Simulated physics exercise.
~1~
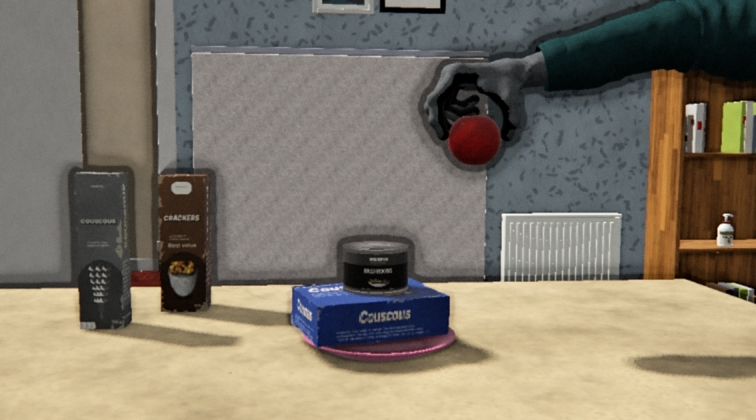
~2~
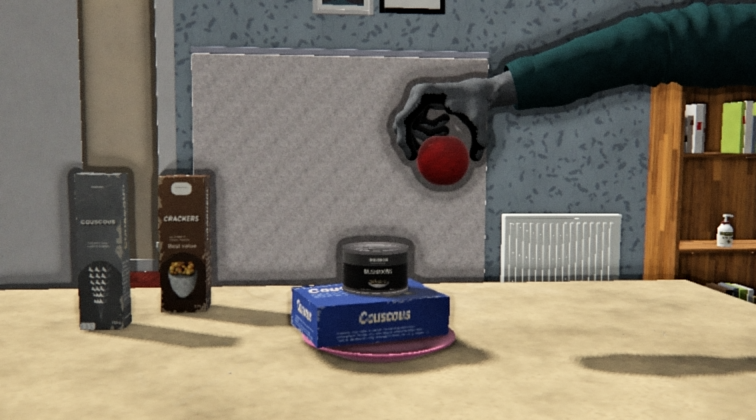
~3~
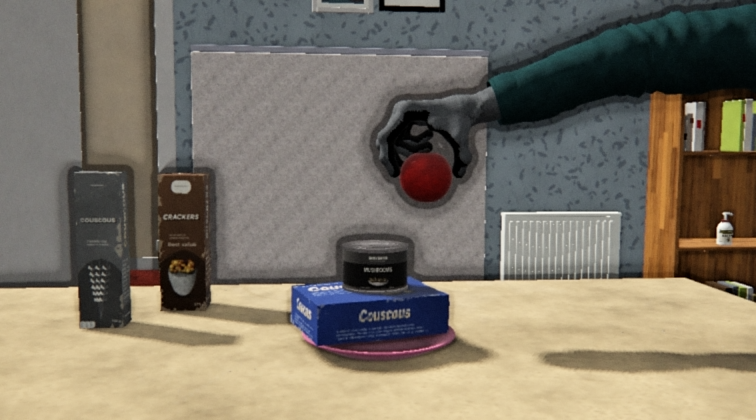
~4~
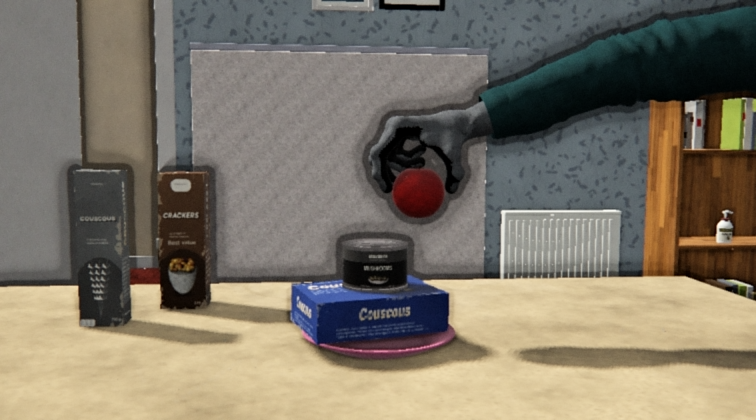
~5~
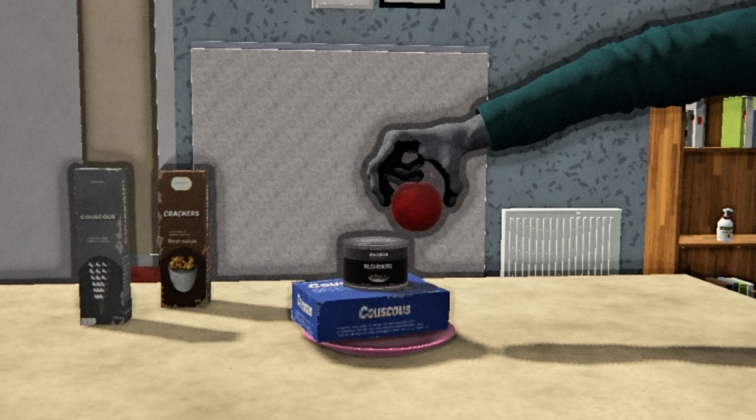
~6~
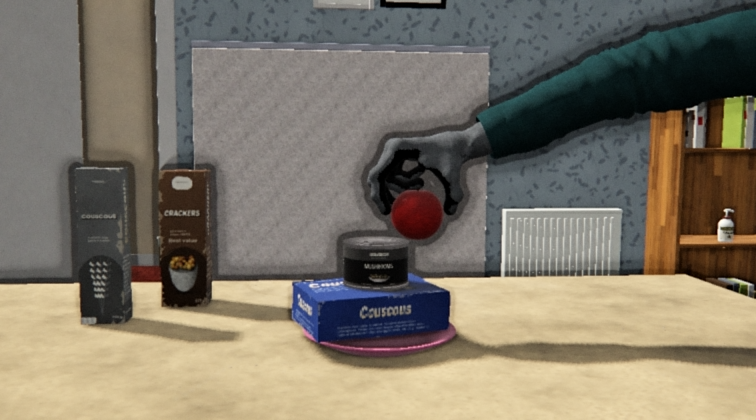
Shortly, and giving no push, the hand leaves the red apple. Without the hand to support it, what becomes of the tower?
Something topples.
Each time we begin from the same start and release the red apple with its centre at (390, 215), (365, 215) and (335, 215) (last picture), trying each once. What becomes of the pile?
In the first case it holds; in the second case it holds; in the third case it loses its balance.
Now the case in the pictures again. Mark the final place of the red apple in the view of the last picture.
Around (493, 309).
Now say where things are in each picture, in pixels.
The first picture shows still above its spot; red apple (474, 140); brown carton (186, 242).
The second picture shows still above its spot; red apple (443, 160).
The third picture shows still above its spot; red apple (426, 177); blue packet (368, 309).
The fourth picture shows still above its spot; red apple (418, 192); black tub (375, 264).
The fifth picture shows still above its spot; red apple (416, 206); grey carton (104, 245).
The sixth picture shows set down, still held; red apple (417, 214); brown carton (186, 237).
Then, 0.30 s after the last picture, red apple now fallen.
Then, 0.40 s after the last picture, things are still on the move.
Then, 0.50 s after the last picture, as before.
At rest, fallen, red apple; the other 5 in place. Seen from the same camera at the end, red apple near (493, 309). The pile loses its balance.
